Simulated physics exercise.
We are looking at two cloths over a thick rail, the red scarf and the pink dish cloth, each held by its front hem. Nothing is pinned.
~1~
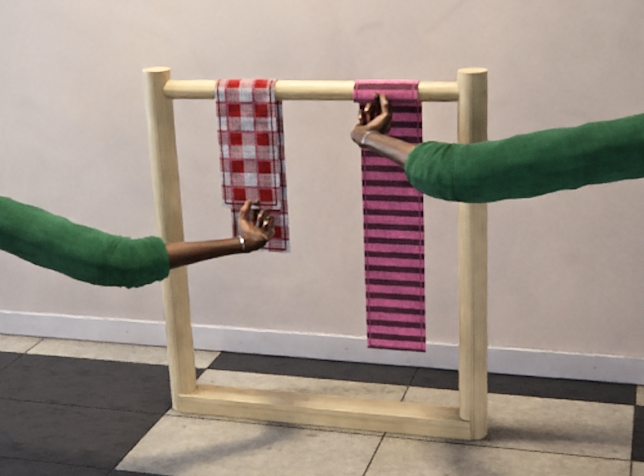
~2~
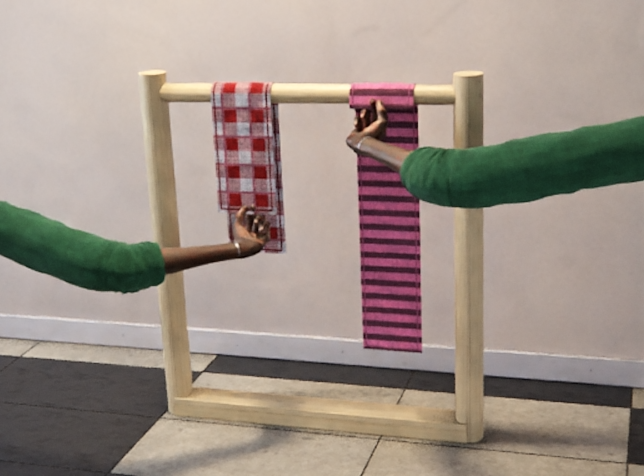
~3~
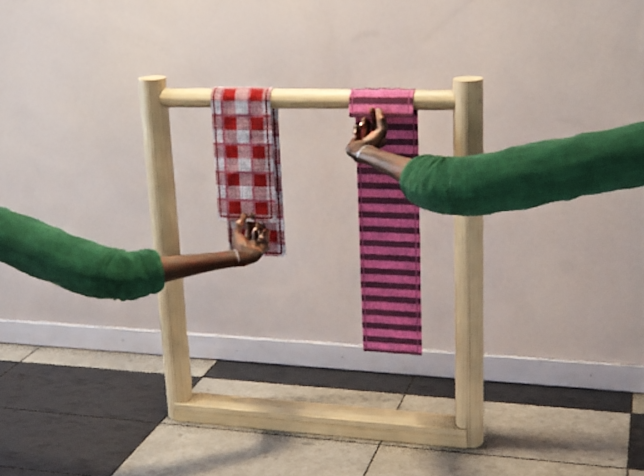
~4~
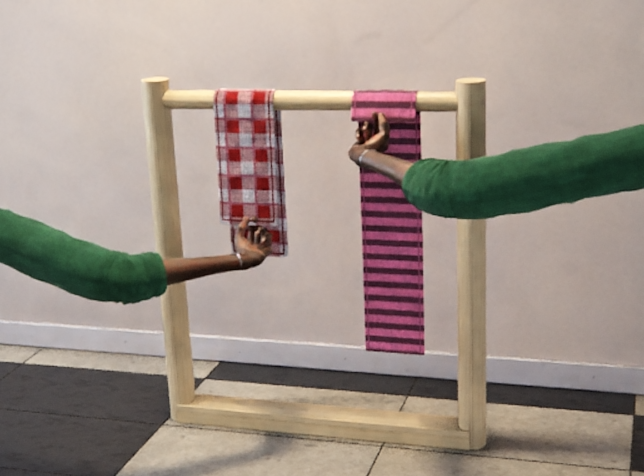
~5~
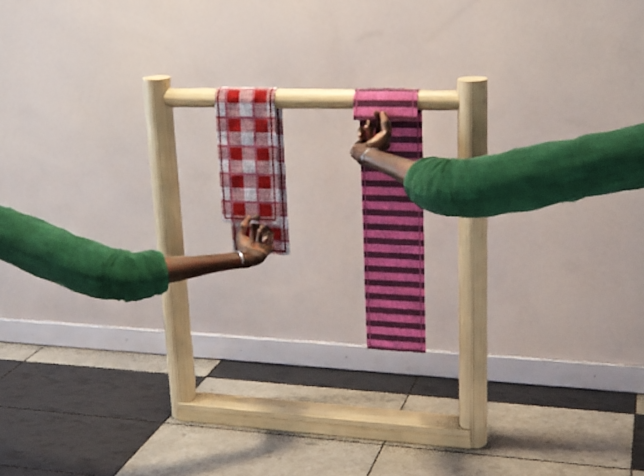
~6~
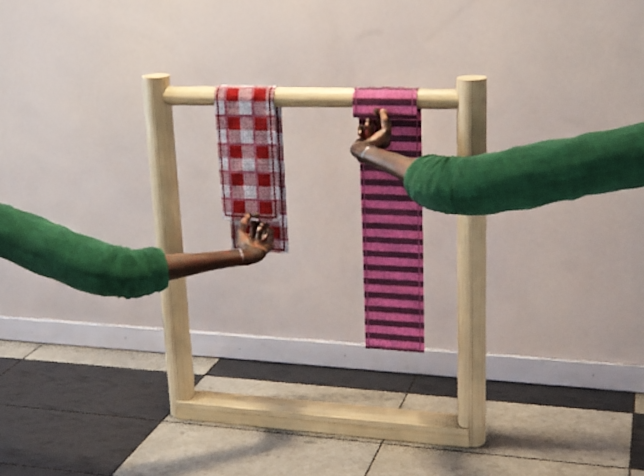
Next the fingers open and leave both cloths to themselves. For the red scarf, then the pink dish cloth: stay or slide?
In the end the red scarf stays on. The pink dish cloth slips to the floor.
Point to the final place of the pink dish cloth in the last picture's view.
Its middle is at (396, 429).
Then, 0.28 s past the final frame, scarf unmoved; dish cloth clear of the rail and dropping near (393, 269).
Then, 0.50 s past the final frame, scarf unmoved; dish cloth clear of the rail and dropping near (396, 407).
Then, 0.74 s past the final frame, scarf unmoved; dish cloth in a heap on the floor near (396, 429).
When it is over, scarf unmoved; dish cloth in a heap on the floor near (396, 429). The red scarf hangs there and the pink dish cloth is pulled off by its long side.
